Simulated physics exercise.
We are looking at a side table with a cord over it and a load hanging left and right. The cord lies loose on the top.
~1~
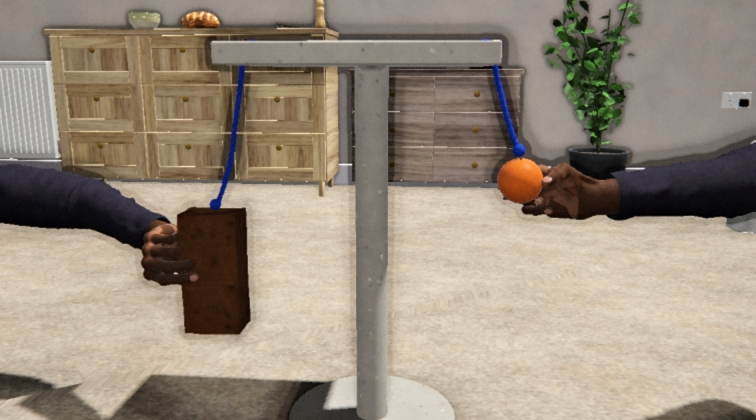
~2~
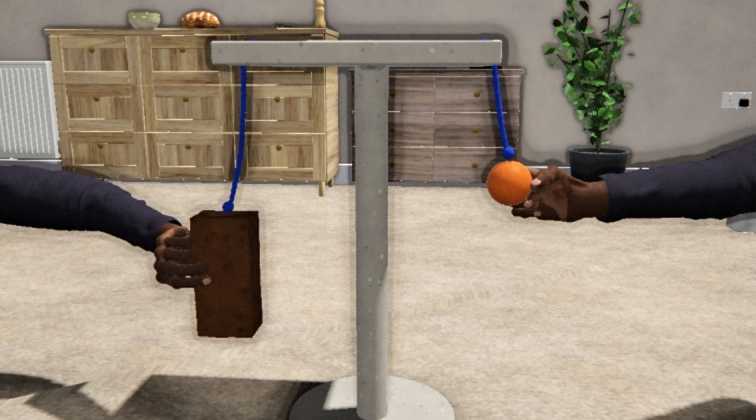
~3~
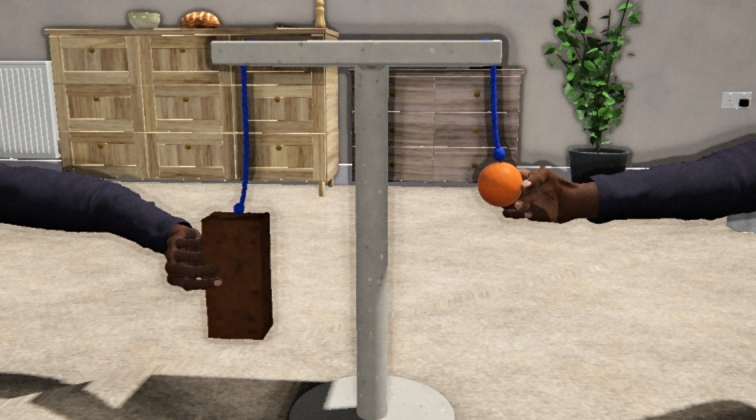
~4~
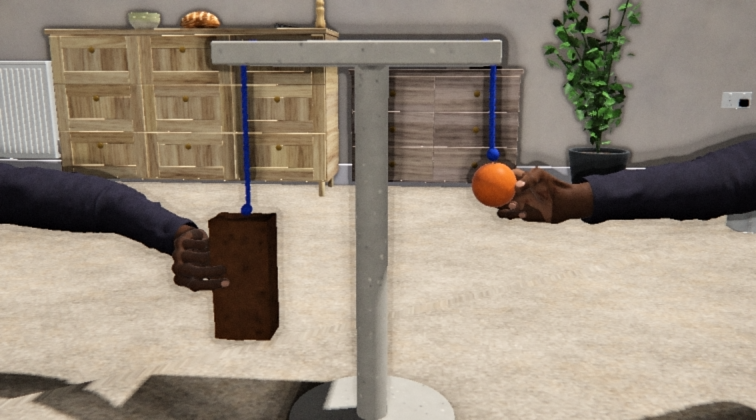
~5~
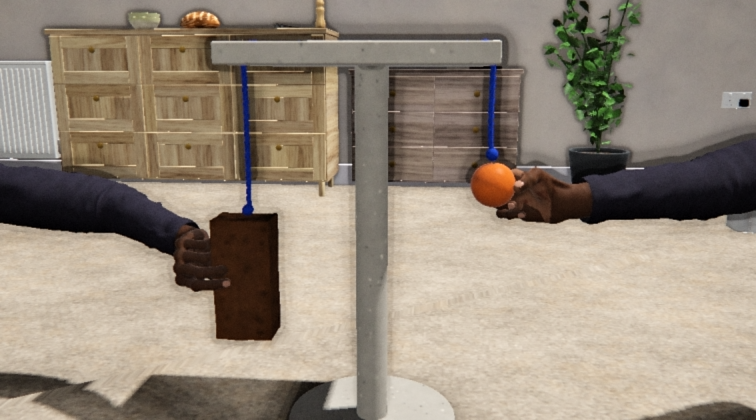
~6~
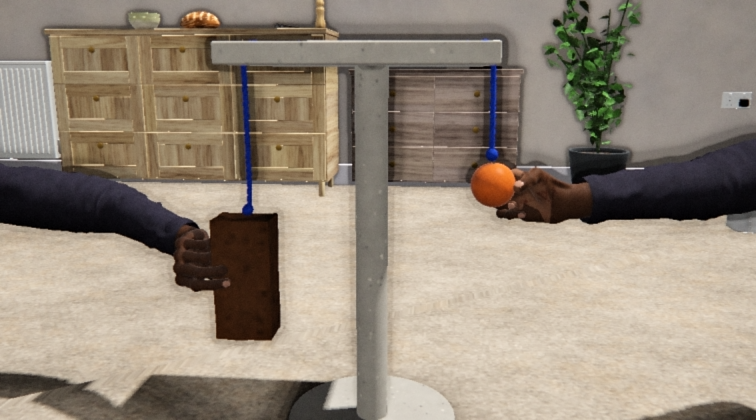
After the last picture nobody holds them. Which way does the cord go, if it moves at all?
The cord goes down on the left.
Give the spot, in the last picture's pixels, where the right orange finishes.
Its middle is at (79, 405).
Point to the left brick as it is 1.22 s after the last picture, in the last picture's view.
Close to (260, 385).
Then, 0.62 s later than the last view, left brick down on the floor near (271, 387); right orange pulled up onto the top.
Then, 1.22 s later than the last view, left brick down on the floor near (260, 386); right orange lower.
Finally, left brick down on the floor near (265, 388); right orange down on the floor near (79, 405). The cord sinks on the left side.
